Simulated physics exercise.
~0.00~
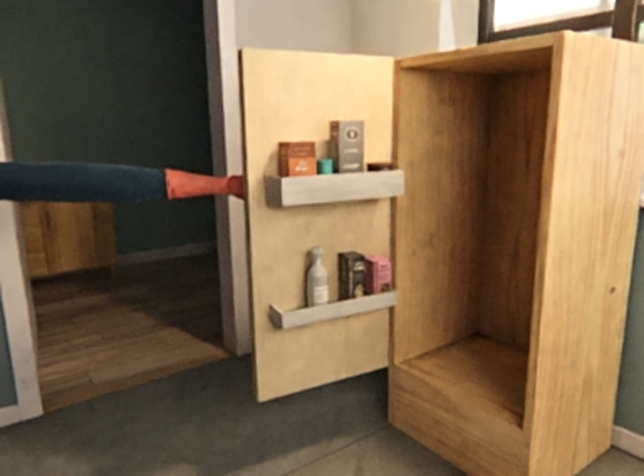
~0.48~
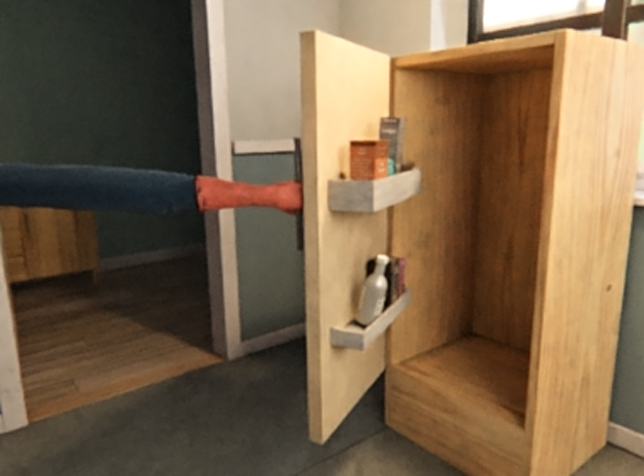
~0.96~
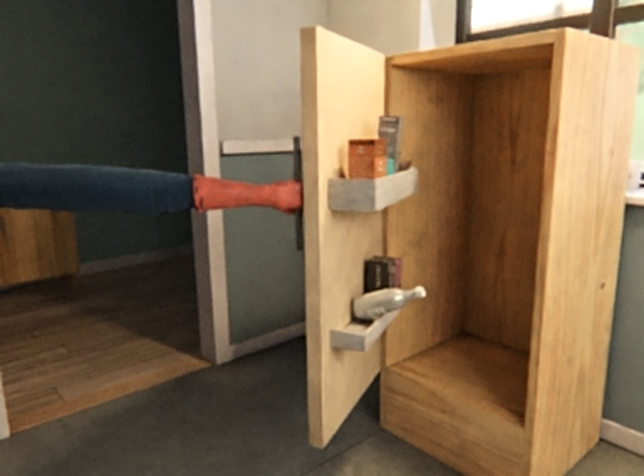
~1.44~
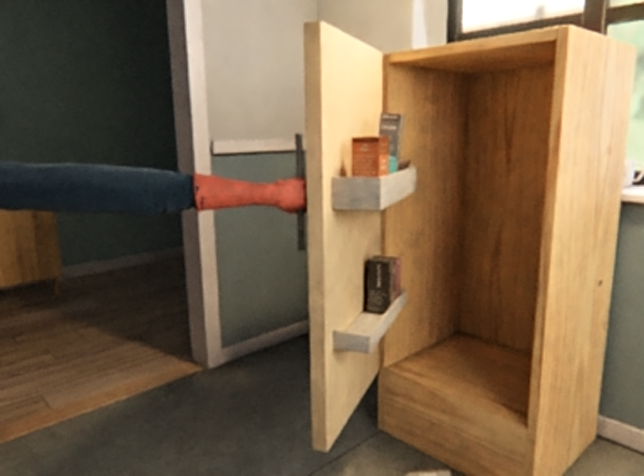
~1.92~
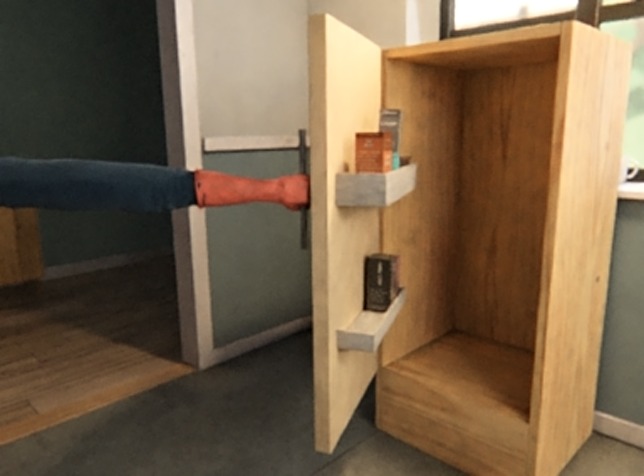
Cupboard door swinging on its hinge and stopping in a hand's grip, white bottle toppling off the lower rack, cartons staying put.
